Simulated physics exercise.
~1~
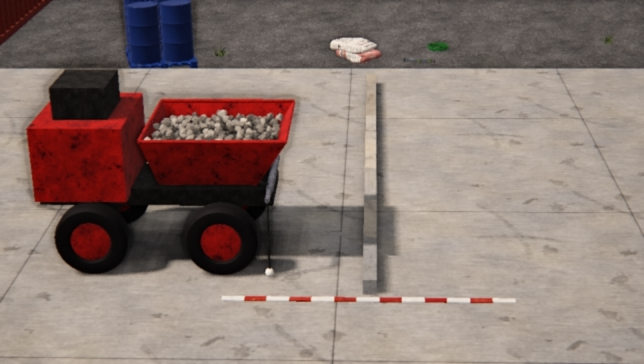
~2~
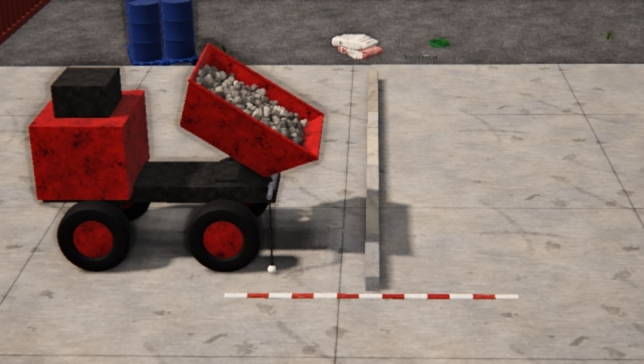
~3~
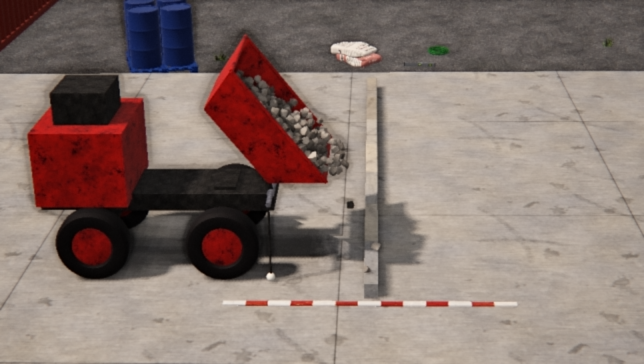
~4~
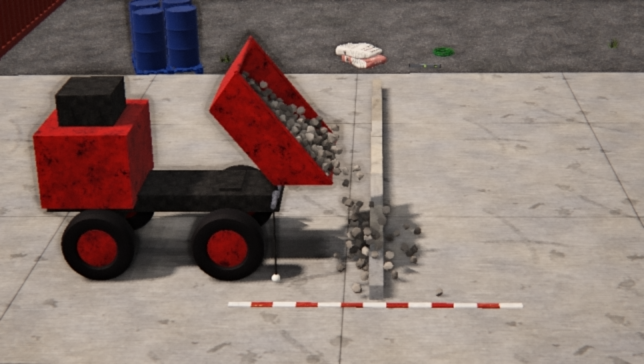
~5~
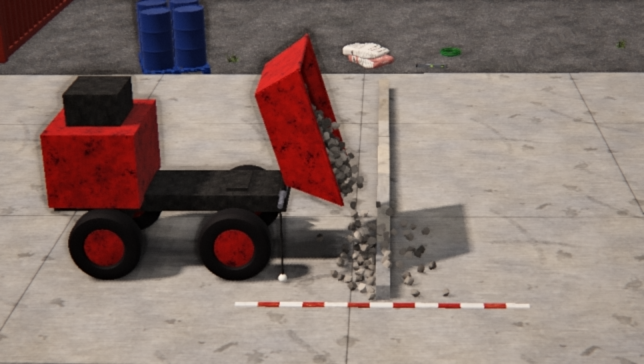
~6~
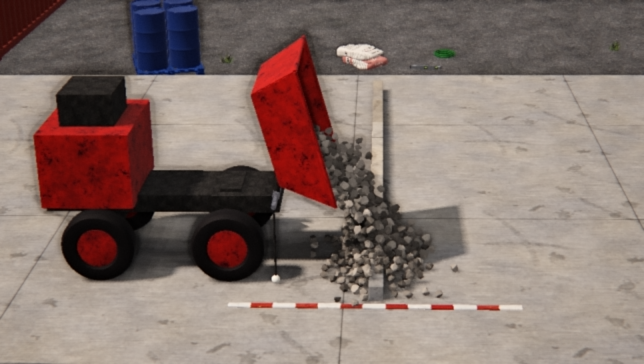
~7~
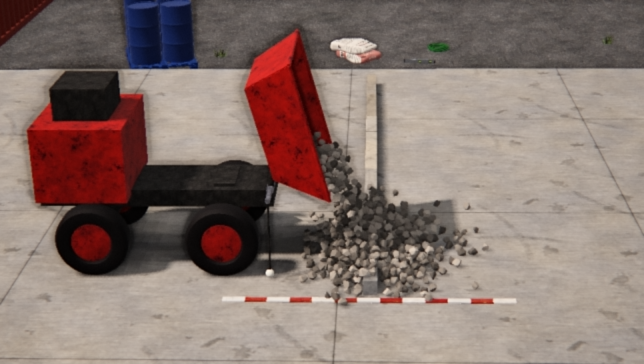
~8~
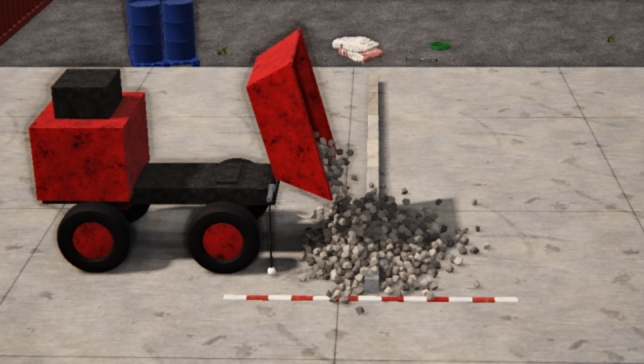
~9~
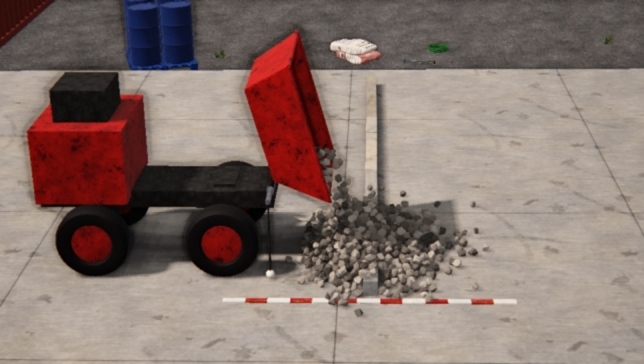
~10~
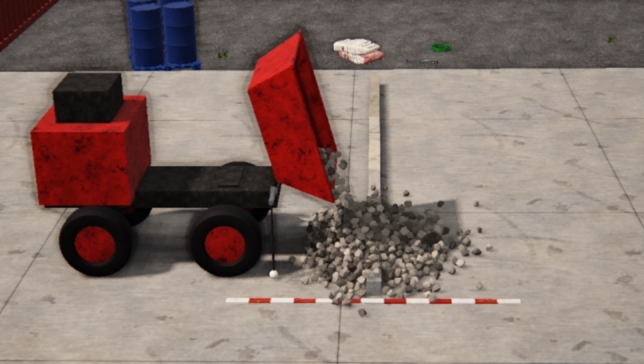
The red dumper tipped its body up in stages, and grey stones slid out onto the concrete, heaping against and over a low kerb, until the steep body stopped, with most of the load piled on the ground and a few stones still inside.
